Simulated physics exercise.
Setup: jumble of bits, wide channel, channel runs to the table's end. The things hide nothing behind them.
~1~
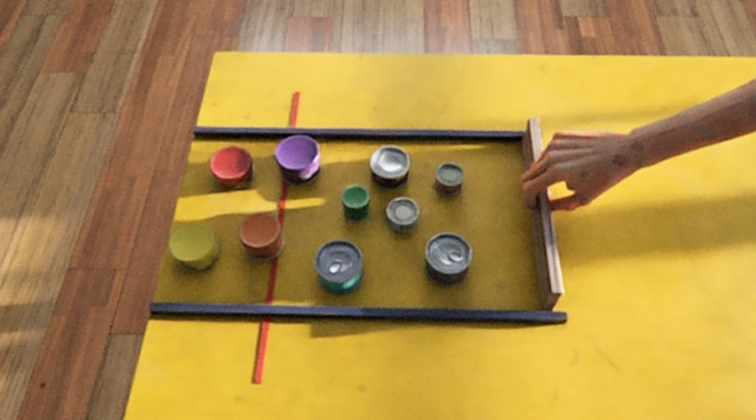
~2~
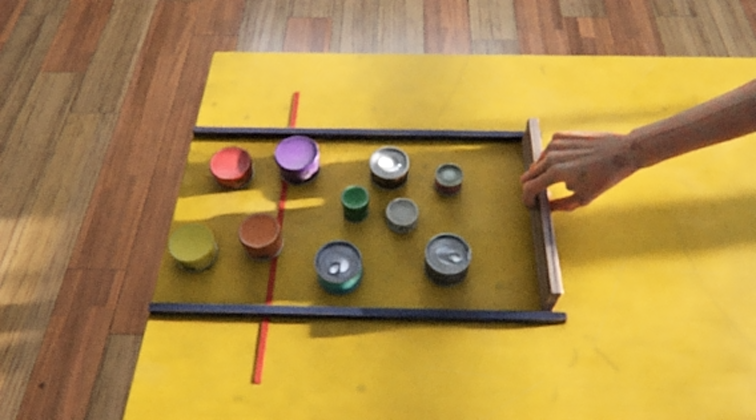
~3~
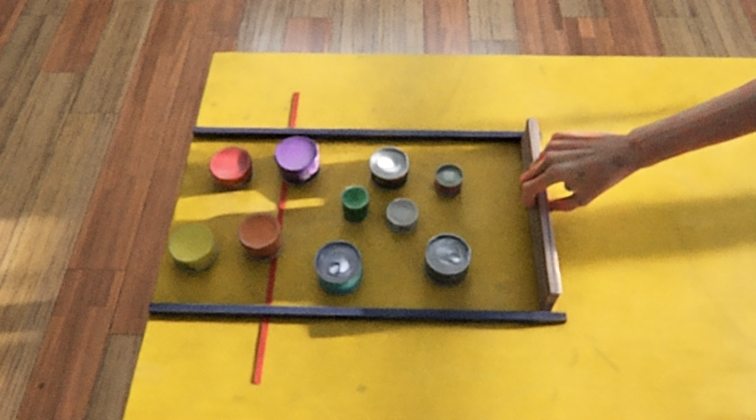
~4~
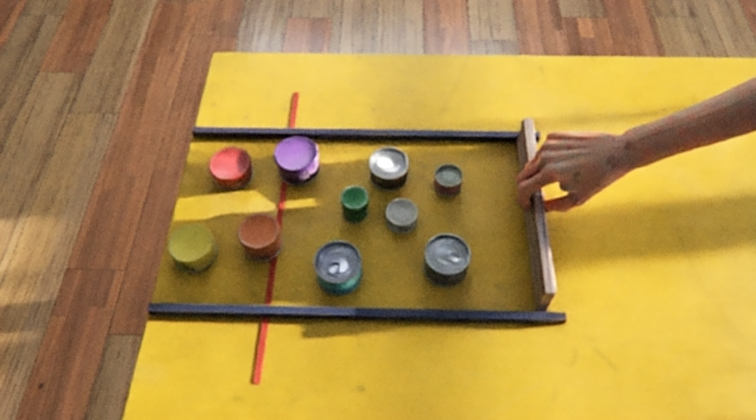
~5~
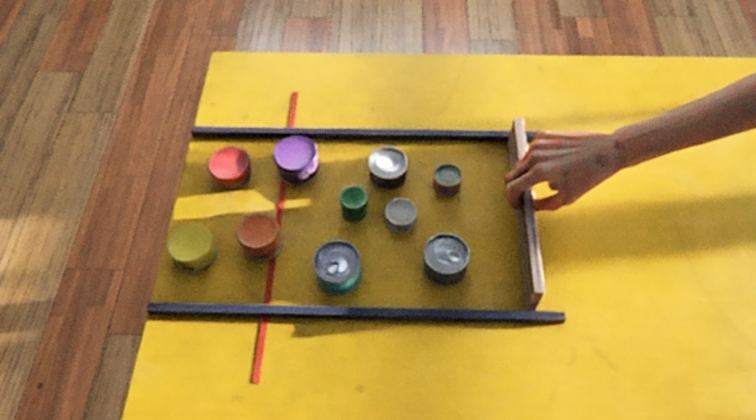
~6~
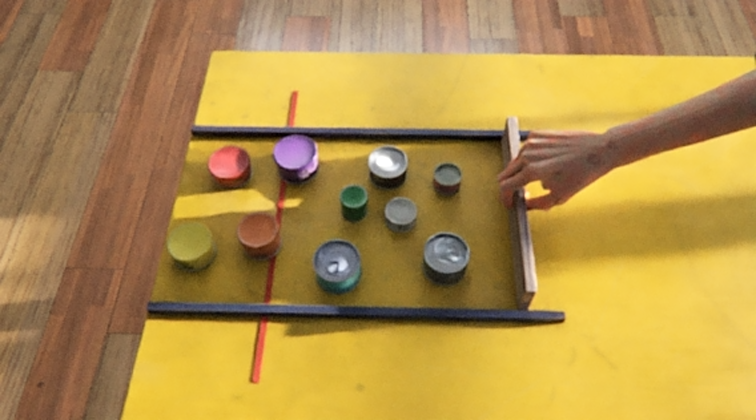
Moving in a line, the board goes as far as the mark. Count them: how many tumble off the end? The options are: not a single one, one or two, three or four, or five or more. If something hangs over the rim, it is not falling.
My answer: Not a single one.
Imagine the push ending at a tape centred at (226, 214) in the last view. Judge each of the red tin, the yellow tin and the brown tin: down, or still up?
Going in order, the red tin goes off the edge, then the yellow tin goes off the edge, then the brown tin keeps its spot.
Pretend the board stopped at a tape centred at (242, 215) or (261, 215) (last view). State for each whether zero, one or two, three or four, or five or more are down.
Lab note - per position, in order: Just one or two; either one or two.
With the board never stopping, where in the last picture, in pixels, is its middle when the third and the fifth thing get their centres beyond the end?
I'd put the first at about (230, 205) and the next at about (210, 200).
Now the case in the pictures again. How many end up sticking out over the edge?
Counting them gives 1.
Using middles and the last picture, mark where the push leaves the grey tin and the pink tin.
In the last picture the grey tin sits around (249, 252) and the pink tin around (268, 184).
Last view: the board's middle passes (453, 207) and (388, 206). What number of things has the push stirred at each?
First position 2; second position 6.
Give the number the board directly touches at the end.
Counting them up gives 4.
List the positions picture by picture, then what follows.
The first picture shows yellow tin (194, 248); red tin (233, 168); orange pot (262, 237); board (540, 209); tape (281, 216).
The second picture shows red tin (233, 169); brown tin (389, 169).
The third picture shows orange pot (261, 238); turquoise tin (339, 268).
The fourth picture shows yellow tin (193, 249); purple pot (298, 161).
The fifth picture shows red tin (231, 168); white pot (401, 216).
The sixth picture shows yellow tin (192, 247); red tin (231, 168); orange pot (260, 236); board (517, 208); tape (279, 215).
Early on, none off yet; yellow tin at rest near (192, 247); red tin at rest near (231, 168); orange pot at rest near (260, 236).
Finally, the number that fall off is zero.
